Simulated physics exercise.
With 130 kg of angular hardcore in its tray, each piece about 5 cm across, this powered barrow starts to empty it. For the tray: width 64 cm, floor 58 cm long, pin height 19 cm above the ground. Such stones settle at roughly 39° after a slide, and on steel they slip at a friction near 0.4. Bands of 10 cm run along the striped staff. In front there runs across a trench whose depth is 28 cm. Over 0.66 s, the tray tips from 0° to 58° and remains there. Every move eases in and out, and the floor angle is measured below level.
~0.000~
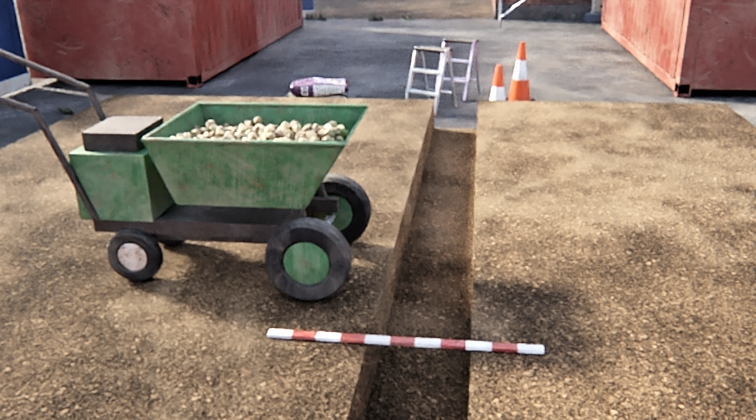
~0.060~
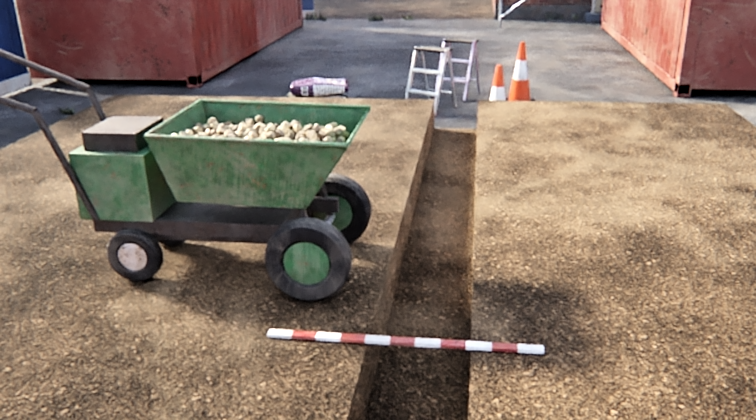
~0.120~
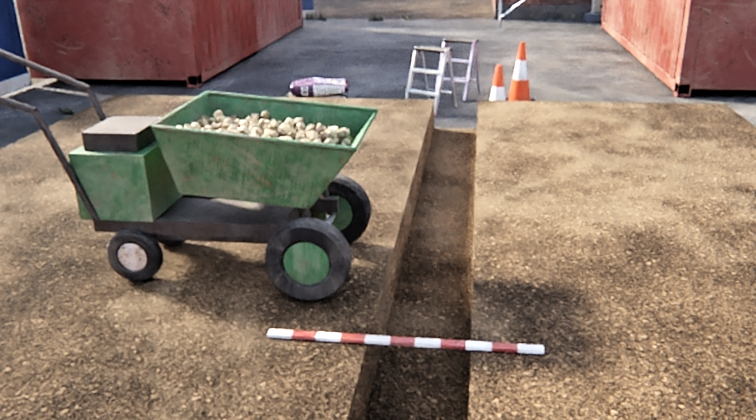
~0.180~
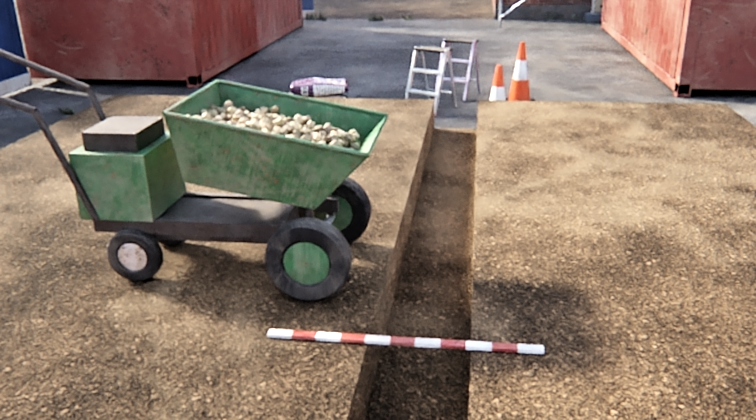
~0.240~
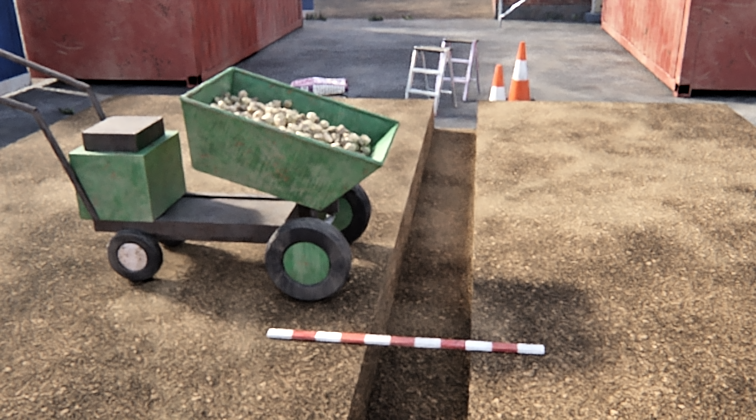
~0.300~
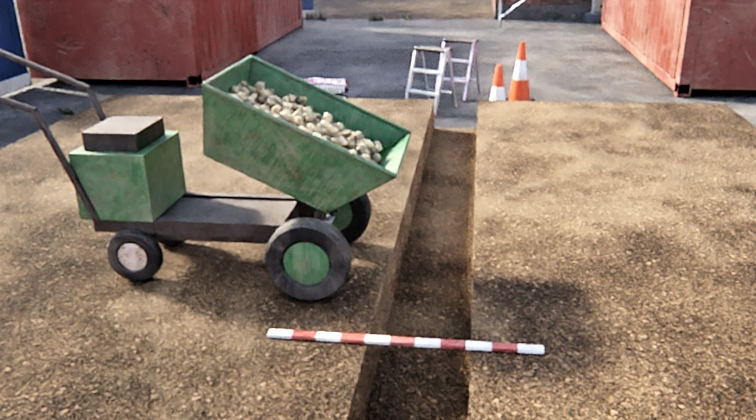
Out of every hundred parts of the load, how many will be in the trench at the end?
Close to 14 in every hundred.
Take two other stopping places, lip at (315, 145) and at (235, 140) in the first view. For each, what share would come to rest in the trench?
Near 25 then near 25 percent.
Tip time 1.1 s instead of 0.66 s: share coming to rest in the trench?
Something close to 10 per cent.
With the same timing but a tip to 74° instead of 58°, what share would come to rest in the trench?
About 40%.
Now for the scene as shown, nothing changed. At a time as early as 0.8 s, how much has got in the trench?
I'd put it near 5 per cent.
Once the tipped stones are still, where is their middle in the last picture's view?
I'd point to around (494, 276).
After 0.5 s the floor is at 49°; 100 % in the tray; the foremost stones are at (410, 192).
After 0.8 s the floor is at 58°; 95 % in the tray, 3 % in the trench, 2 % past the trench; the foremost stones are at (486, 261).
After 1.1 s the floor is at 58°; 71 % in the tray, 8 % in the trench, 21 % past the trench; the foremost stones are at (588, 280).
After 3.1 s the floor is at 58°; 63 % in the tray, 14 % in the trench, 23 % past the trench; the foremost stones are at (659, 262).
